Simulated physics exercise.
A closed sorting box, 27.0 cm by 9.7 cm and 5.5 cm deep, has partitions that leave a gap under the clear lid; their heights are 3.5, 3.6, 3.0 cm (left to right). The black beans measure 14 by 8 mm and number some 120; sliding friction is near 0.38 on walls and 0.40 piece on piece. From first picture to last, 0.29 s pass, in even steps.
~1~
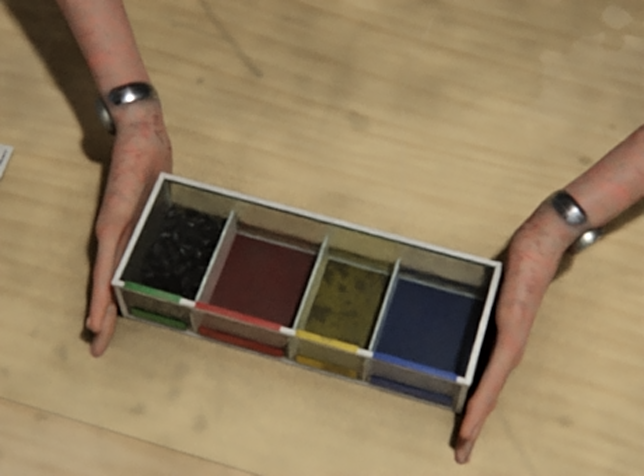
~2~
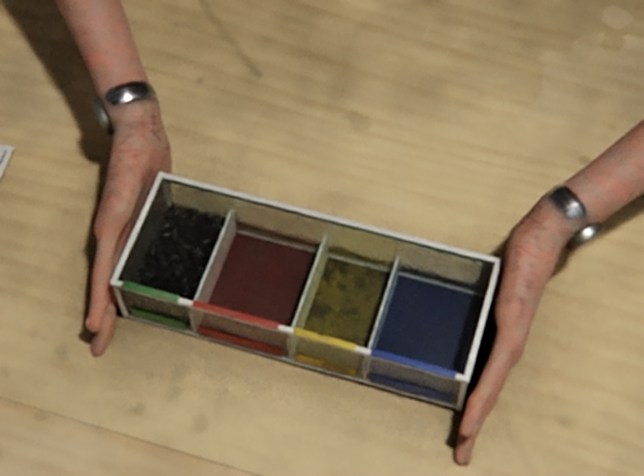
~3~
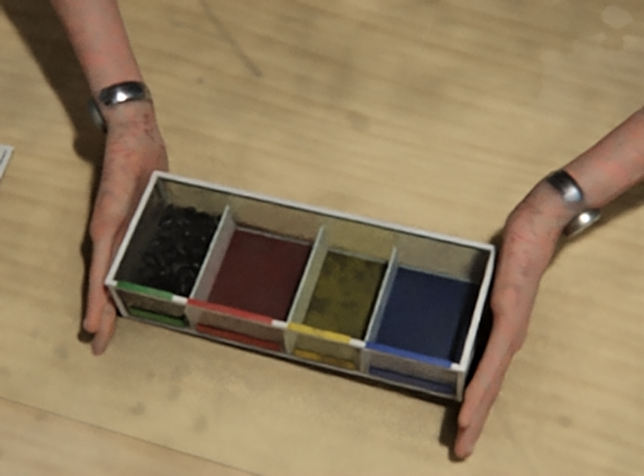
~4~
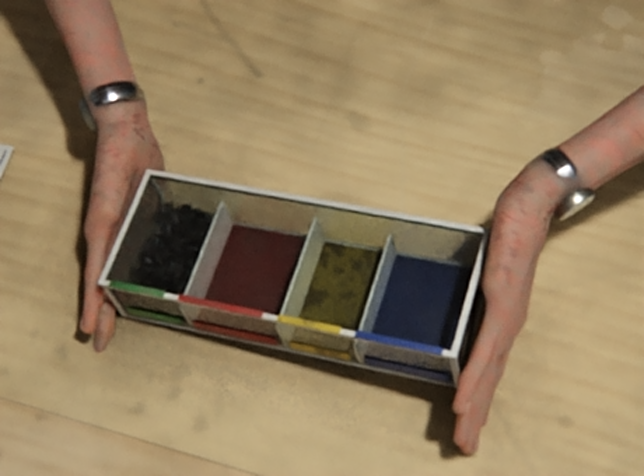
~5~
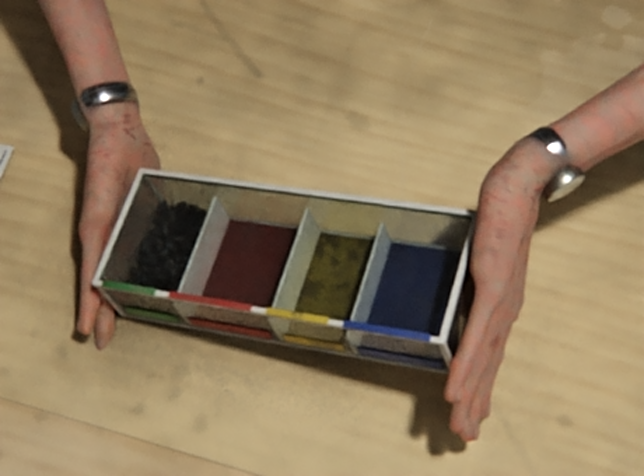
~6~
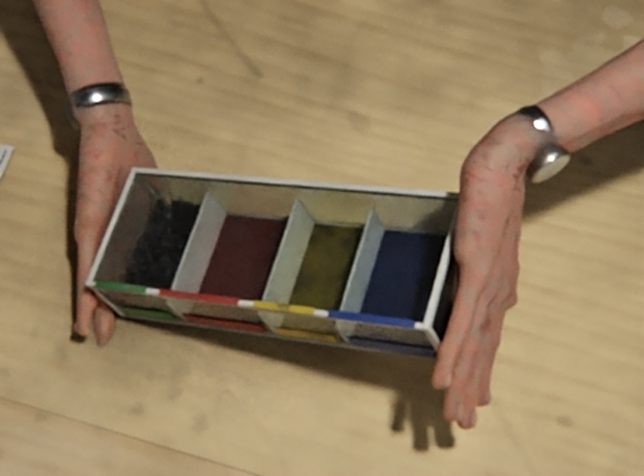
Two hands holding a clear-lidded box with green, red, yellow and blue sections, gradually tilting it, black pieces in the left compartment.
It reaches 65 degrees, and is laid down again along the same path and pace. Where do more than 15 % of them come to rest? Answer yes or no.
Red no, blue no, green yes, yellow no.
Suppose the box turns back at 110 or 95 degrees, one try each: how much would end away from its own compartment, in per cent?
About 0 and 0 per cent.
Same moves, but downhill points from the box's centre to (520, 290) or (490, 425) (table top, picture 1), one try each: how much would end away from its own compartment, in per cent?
About 20 and 20 per cent.
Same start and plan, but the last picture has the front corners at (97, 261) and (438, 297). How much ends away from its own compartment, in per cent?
Then about 0 per cent.
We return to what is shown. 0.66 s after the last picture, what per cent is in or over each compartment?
Red 0, blue 0, green 100, yellow 0.
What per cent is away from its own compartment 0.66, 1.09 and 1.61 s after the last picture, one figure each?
About 0, 0, 0.
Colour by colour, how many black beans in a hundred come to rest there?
Red 0, blue 0, green 100, yellow 0.
Then, 0.66 s after the last picture, tilt 63 degrees; green 100 %.
Then, 1.09 s after the last picture, tilt 27 degrees; green 100 %.
Then, 1.61 s after the last picture, tilt 0 degrees; green 100 %.
In the end, red 0 %, blue 0 %, green 100 %, yellow 0 %.
